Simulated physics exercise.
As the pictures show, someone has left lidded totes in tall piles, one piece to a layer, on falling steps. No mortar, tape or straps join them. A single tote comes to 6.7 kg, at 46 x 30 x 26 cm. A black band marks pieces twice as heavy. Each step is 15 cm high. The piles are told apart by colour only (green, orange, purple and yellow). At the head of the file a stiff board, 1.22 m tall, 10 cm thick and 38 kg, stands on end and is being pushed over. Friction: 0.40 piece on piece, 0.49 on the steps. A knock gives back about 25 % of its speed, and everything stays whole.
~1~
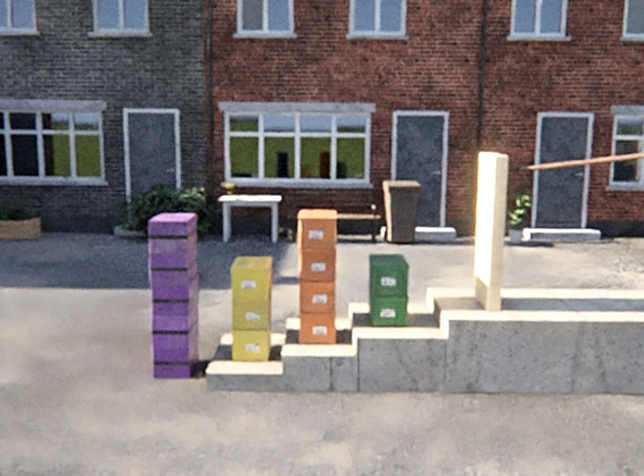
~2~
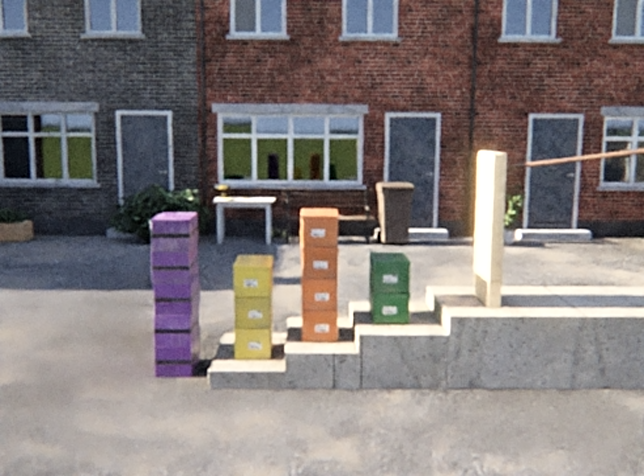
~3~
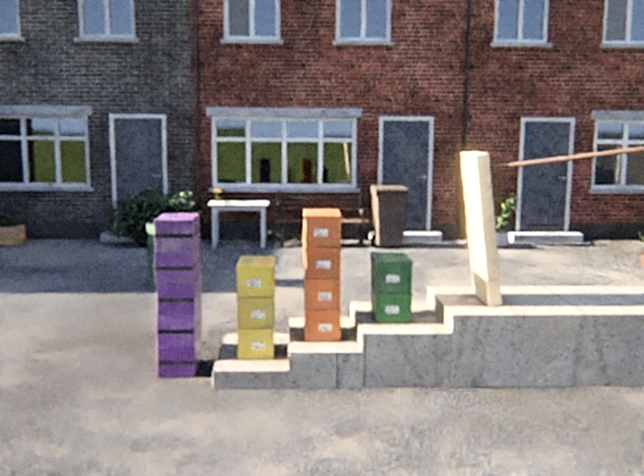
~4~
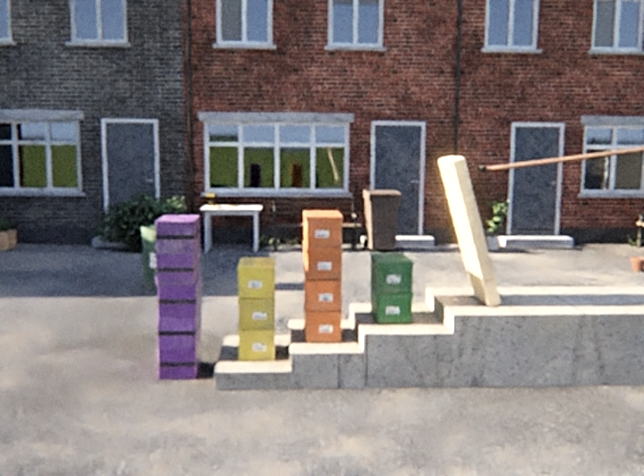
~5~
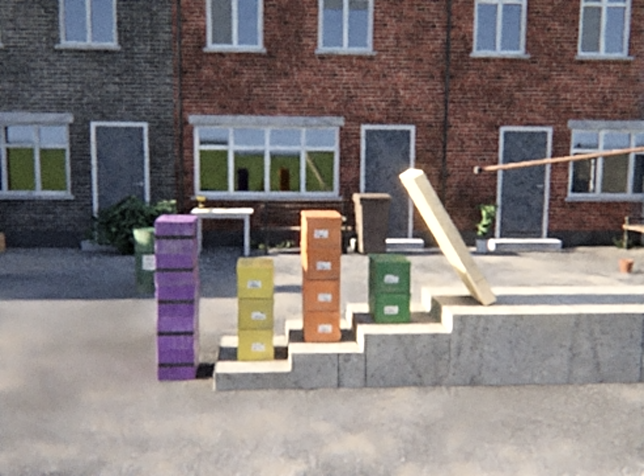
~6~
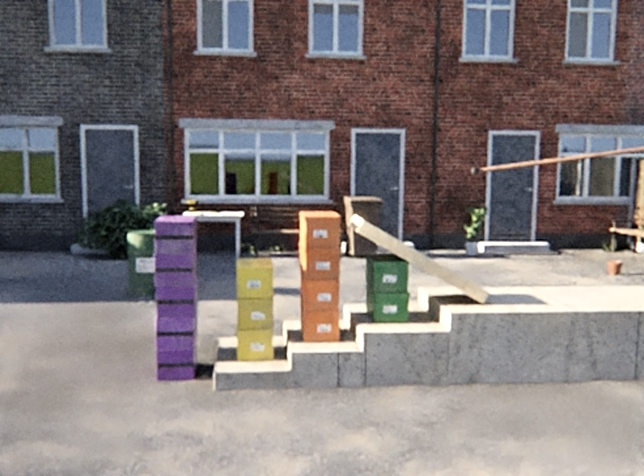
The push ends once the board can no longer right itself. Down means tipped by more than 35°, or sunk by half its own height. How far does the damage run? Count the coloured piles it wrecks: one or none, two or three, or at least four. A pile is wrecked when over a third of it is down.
Piles wrecked: At most one.
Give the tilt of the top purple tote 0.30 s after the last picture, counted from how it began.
Roughly 0°.
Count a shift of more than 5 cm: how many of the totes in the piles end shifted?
0.
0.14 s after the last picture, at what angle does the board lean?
Some 65° from upright.
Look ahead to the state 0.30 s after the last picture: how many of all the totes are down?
At that moment 0.
Then, 0.06 s later than the last frame, board 64° from upright; none of the 14 totes down, 1 disturbed; top green tote moved 30 mm.
Then, 0.14 s later than the last frame, board 67° from upright; none of the 14 totes down, 1 disturbed; top green tote moved 40 mm.
Then, 0.30 s later than the last frame, board 62° from upright; none of the 14 totes down, 1 disturbed; top green tote moved 44 mm.
When it is over, board 61° from upright; none of the 14 totes down, 1 disturbed; top green tote moved 45 mm; top orange tote unmoved. No coloured pile is wrecked. In pixels of the last frame, middles, top green tote near (382, 273), top orange tote near (320, 230).
